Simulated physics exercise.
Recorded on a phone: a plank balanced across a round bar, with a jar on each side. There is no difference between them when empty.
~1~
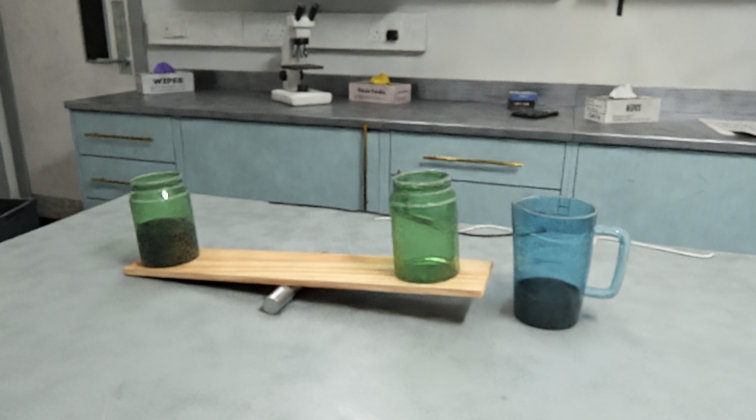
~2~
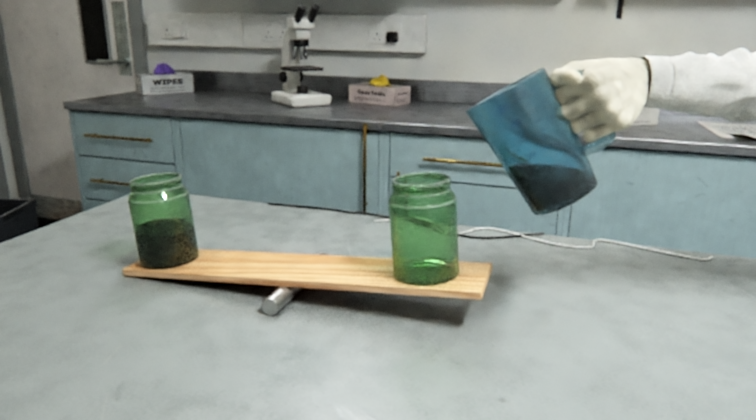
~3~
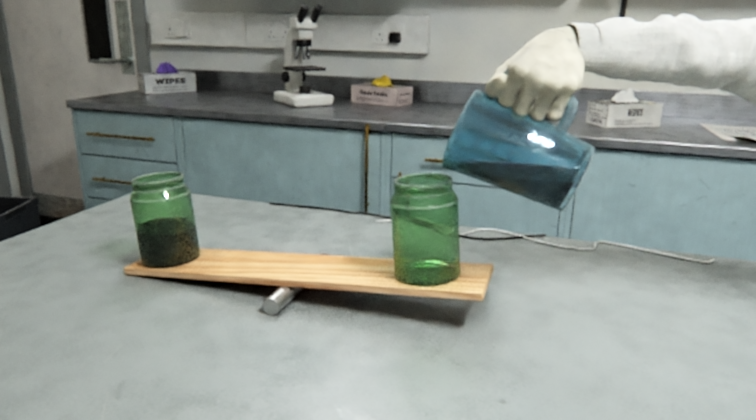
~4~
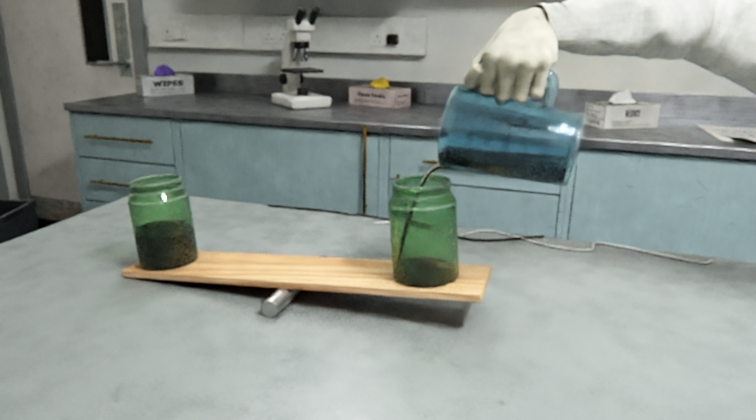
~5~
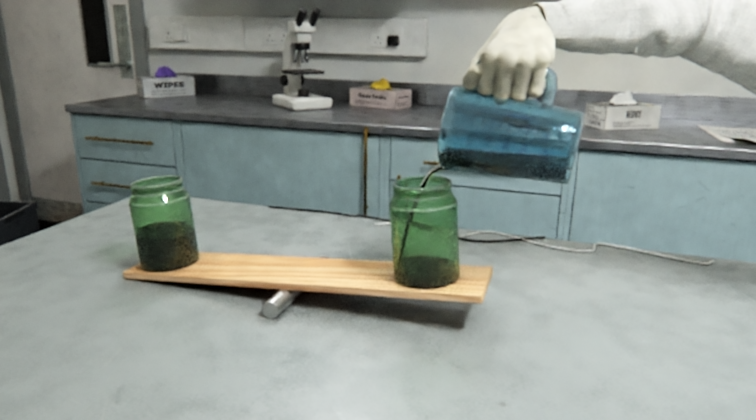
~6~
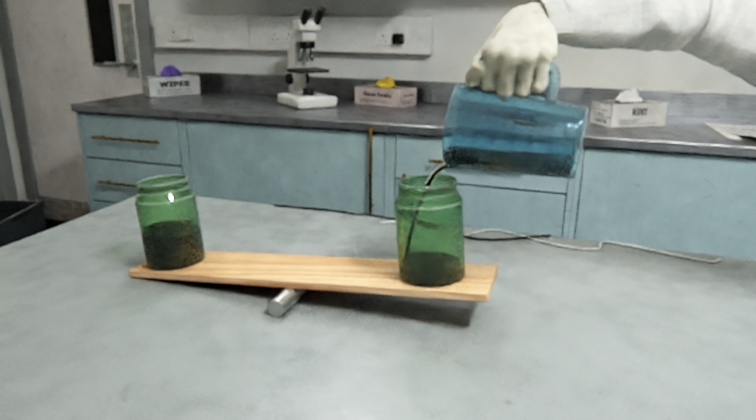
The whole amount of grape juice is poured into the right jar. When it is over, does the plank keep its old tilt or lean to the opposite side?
It fails to budge.
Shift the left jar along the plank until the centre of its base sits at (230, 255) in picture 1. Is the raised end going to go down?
In that case: Flips.
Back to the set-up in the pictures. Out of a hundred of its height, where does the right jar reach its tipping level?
My estimate is near 45 percent.
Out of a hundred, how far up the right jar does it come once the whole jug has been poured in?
25 %.
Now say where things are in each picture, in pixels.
In the first picture, all is still; jug (552, 260) about a quarter full; right jar (424, 223) empty, raised; left jar (164, 216) about a third full, on the low side.
The second picture shows the hand lifts the jug; round bar (273, 304); right jar (424, 225) empty.
In the third picture, the jug is brought over; jug (515, 151) tipped 70° with all of its load; right jar (425, 225) empty.
In the fourth picture, a stream runs into the right jar; round bar (272, 306); right jar nearly empty, surface at (426, 268); left jar about a third full, surface at (164, 229).
In the fifth picture, a stream runs into the right jar; jug (508, 136) tipped 85° with about three quarters of its load; right jar (424, 228) nearly empty.
In the sixth picture, a stream runs into the right jar; round bar (279, 306); right jar nearly empty, surface at (432, 263); left jar about a third full, surface at (171, 229).
Soon after, the right jar is nearly empty; the plank leans as before.
Later, the right jar is about a quarter full; the plank leans as before.
In the end, the right jar is about a quarter full; the plank leans as before.
